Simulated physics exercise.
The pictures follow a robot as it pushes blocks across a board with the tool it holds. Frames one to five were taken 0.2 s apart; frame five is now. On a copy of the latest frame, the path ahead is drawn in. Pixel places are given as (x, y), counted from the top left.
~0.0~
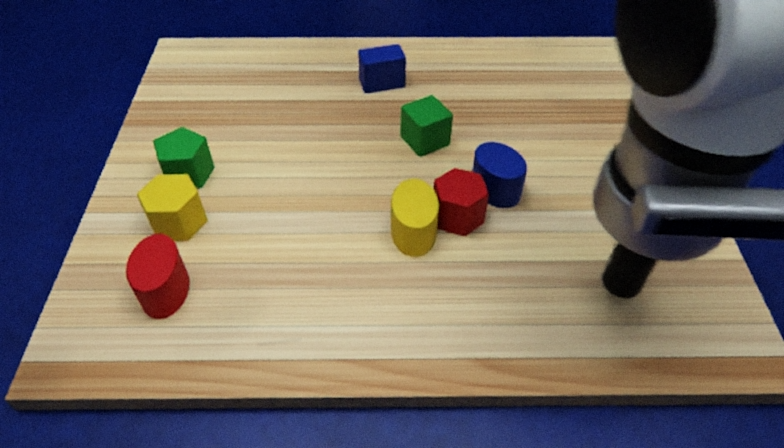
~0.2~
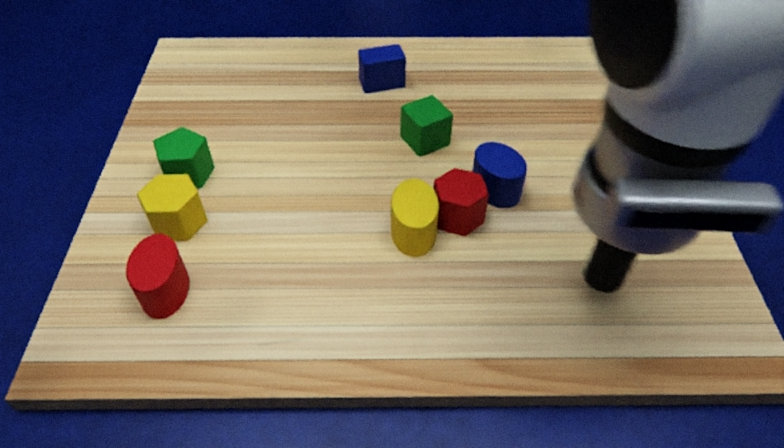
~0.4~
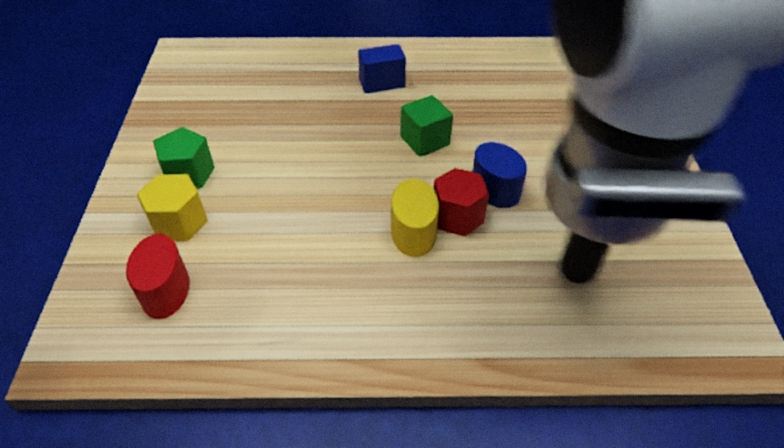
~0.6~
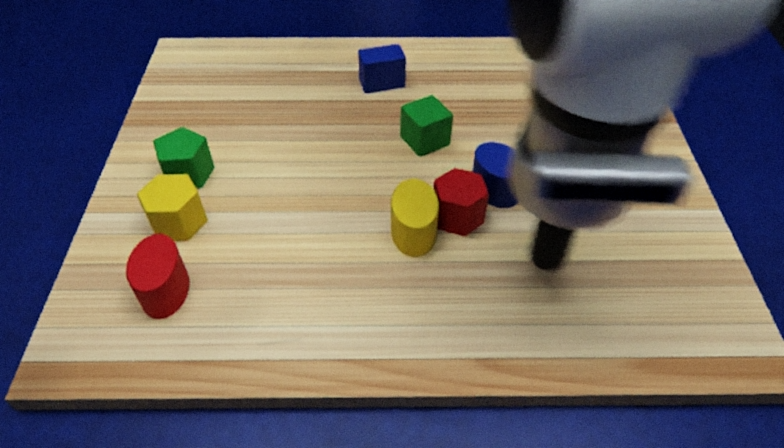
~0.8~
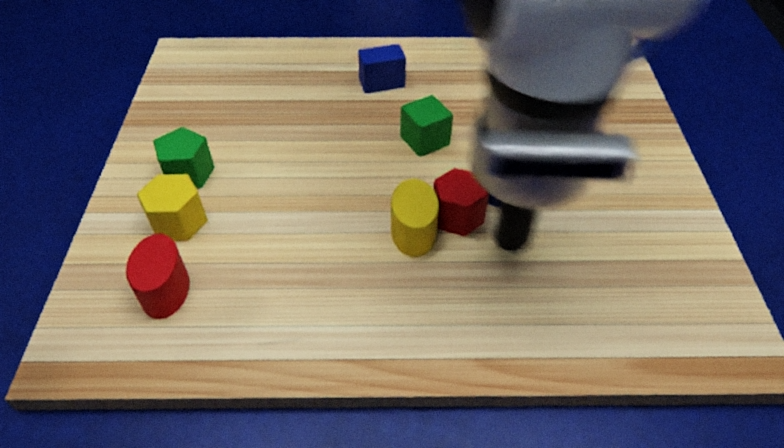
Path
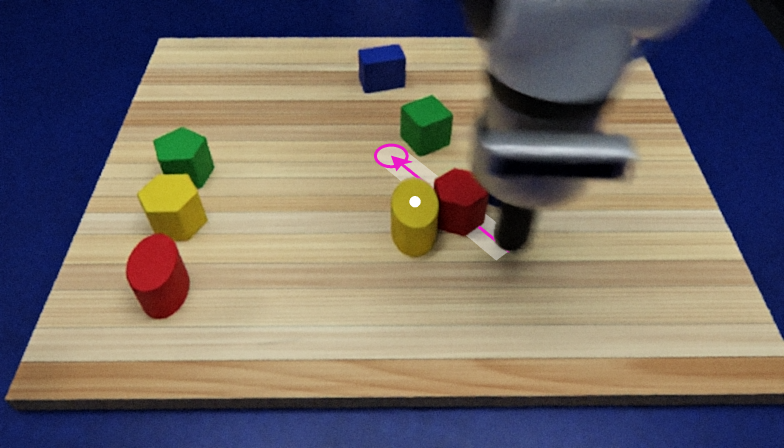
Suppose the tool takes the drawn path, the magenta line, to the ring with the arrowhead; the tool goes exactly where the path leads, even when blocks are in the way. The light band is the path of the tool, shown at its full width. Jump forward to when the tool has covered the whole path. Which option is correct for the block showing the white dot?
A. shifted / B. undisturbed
A: Shifted.
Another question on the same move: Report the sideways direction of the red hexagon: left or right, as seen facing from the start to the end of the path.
Towards the left-hand side.
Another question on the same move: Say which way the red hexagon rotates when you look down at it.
Seen from overhead, it turns anticlockwise.
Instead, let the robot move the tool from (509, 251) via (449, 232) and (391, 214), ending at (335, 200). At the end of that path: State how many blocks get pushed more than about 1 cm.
Two blocks move.
Path on the board, from (509, 251) directly to (391, 156); the dot is on the yellow oval.
The first path, step by step. One third of the way, tool at (467, 204); yellow oval at (402, 200), turned 30° anticlockwise; red hexagon at (432, 170), turned 25° anticlockwise.
Two thirds of the way, tool at (427, 173); yellow oval at (400, 200), turned 35° anticlockwise; red hexagon at (386, 151), turned 60° anticlockwise.
At the end, tool at (391, 144); yellow oval at (400, 200), turned 35° anticlockwise; green square in place; red hexagon at (364, 146), turned 85° anticlockwise.
